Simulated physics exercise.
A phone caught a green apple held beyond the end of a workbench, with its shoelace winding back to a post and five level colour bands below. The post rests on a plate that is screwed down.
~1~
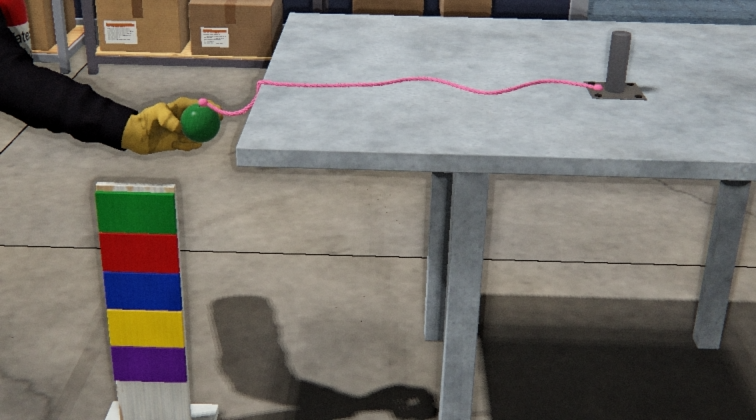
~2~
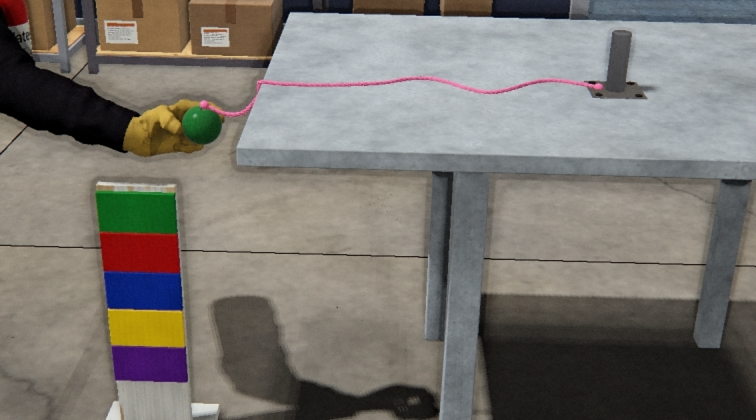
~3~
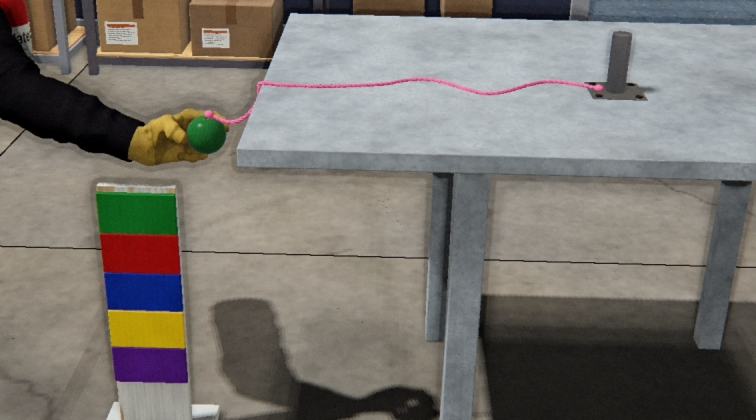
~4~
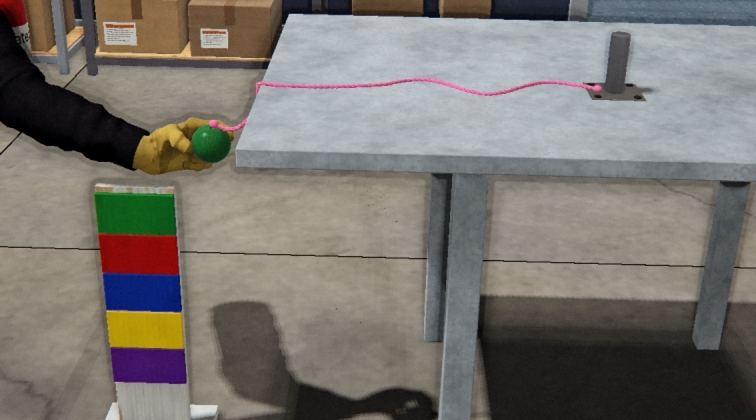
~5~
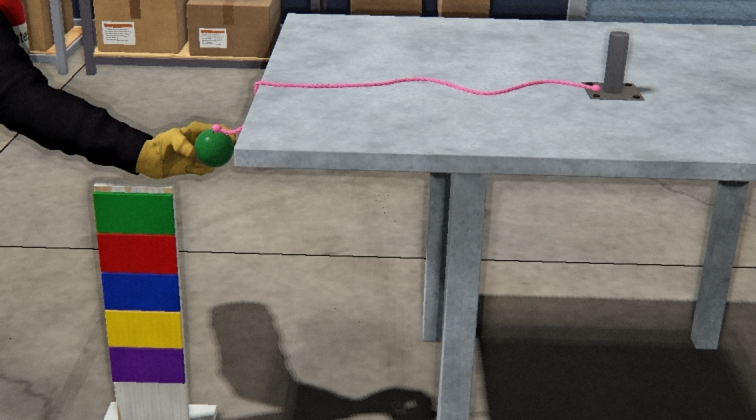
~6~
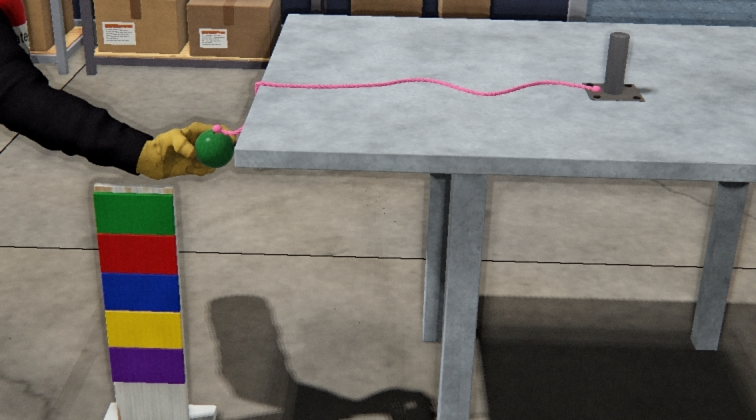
A yellow-gloved hand in a dark sleeve holds a small green ball just past the left end of a grey workbench, seen from slightly above in a storage area with cardboard boxes behind. A wavy pink cord runs from the ball across the bench to a grey post, and below stands a board banded green, red, blue, yellow and purple. The hand lowers the ball slightly, drifting right, then stays nearly still.
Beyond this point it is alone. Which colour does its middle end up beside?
Green.
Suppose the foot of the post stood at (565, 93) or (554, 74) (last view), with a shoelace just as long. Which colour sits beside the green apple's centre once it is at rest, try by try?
First try: Red; second try: Red.
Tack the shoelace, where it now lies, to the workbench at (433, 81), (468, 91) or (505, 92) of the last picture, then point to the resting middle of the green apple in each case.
Taking them in turn, I'd expect around (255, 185), (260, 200) and finally (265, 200).
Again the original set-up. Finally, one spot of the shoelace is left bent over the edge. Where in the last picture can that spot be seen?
It sits at about (298, 86).
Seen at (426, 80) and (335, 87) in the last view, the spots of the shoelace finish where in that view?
The first one ends up at (392, 85) and the second one at (295, 83).
Soon after, apple near (247, 200); level with green.
After that, apple near (267, 213); level with green.
And then, apple near (277, 214); level with green.
In the end, apple near (269, 216); level with green. Its centre hangs level with the green band.
